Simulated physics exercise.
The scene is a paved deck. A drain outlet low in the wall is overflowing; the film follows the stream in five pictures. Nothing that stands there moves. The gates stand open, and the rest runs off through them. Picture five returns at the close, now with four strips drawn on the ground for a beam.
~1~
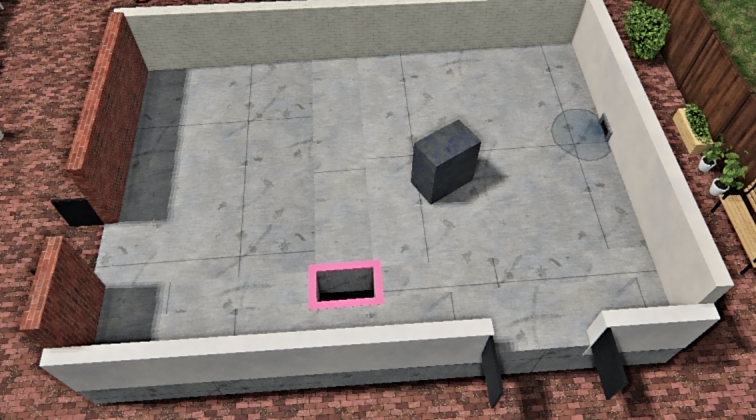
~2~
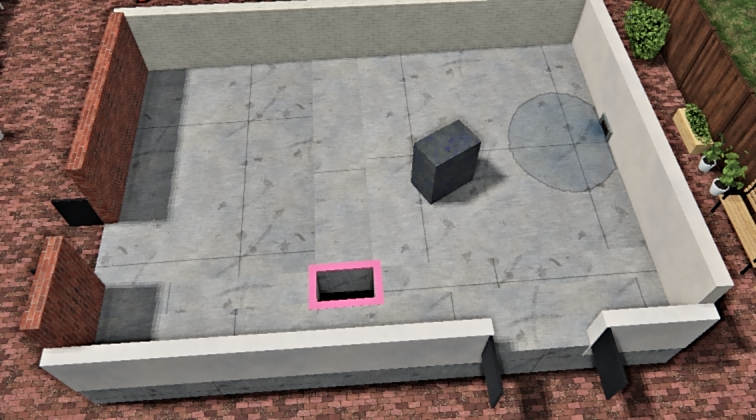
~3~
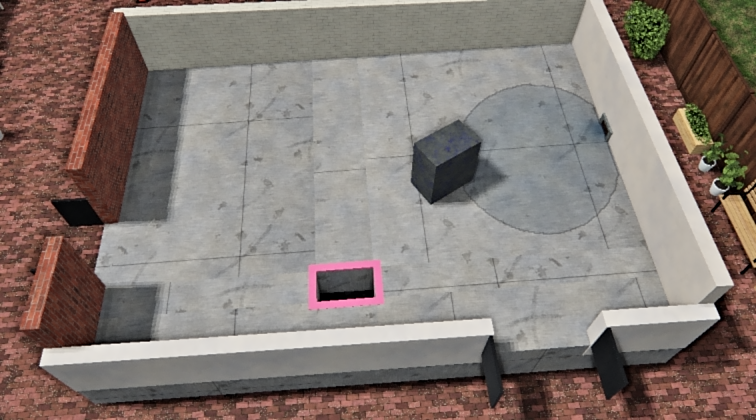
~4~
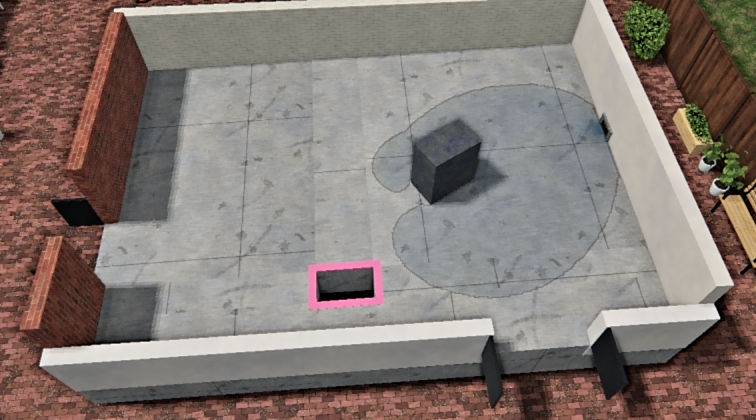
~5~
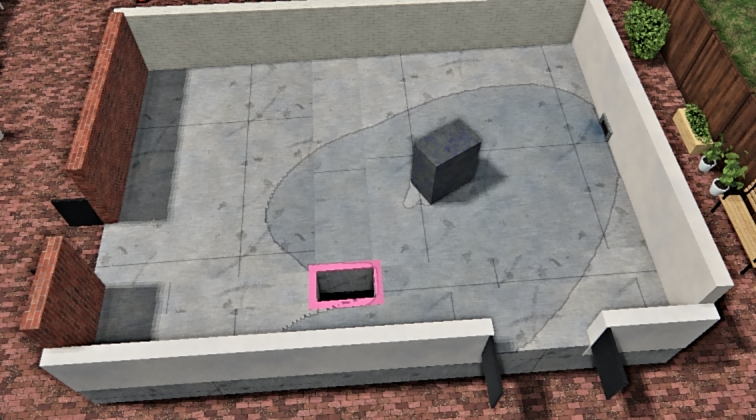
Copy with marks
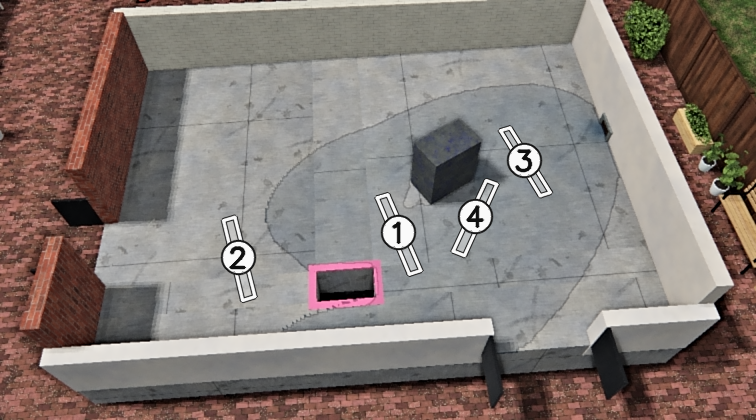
To begin with, a small round patch of water lies beside the right wall of a walled paved deck. It widens steadily leftward, reaches the dark block and wraps around both sides of it. The water then closes in beyond the block, spreads toward the front wall, and enters the pink-edged drain.
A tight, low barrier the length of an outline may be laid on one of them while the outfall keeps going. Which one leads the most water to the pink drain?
2.
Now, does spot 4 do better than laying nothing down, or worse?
Worse.
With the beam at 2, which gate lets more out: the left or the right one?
The left gate.
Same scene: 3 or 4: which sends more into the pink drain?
4 it is.
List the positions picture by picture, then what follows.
Outfall at (606, 128); pink drain at (345, 284); open gate at (112, 253); open gate at (535, 335); water covers 2 % of the ground and shows as far out as (558, 123); pink drain still dry.
Water covers 6 % of the ground and shows as far out as (519, 155); pink drain still dry.
Water covers 13 % of the ground and shows as far out as (483, 202); pink drain still dry.
Water covers 24 % of the ground and shows as far out as (402, 250); pink drain still dry.
Water covers 39 % of the ground and shows as far out as (274, 232); pink drain taking water.
On the marked copy, 1 from (382, 196) to (415, 272); 2 from (229, 218) to (248, 298); 3 from (505, 129) to (545, 194); 4 from (458, 253) to (491, 182).
Choosing 1, about 9 % of the stream runs into the pink drain, about 89 % out by the gates.
Choosing 2, about 24 % of the stream runs into the pink drain, about 73 % out by the gates.
Choosing 3, about 8 % of the stream runs into the pink drain, about 90 % out by the gates.
Choosing 4, about 17 % of the stream runs into the pink drain, about 81 % out by the gates.
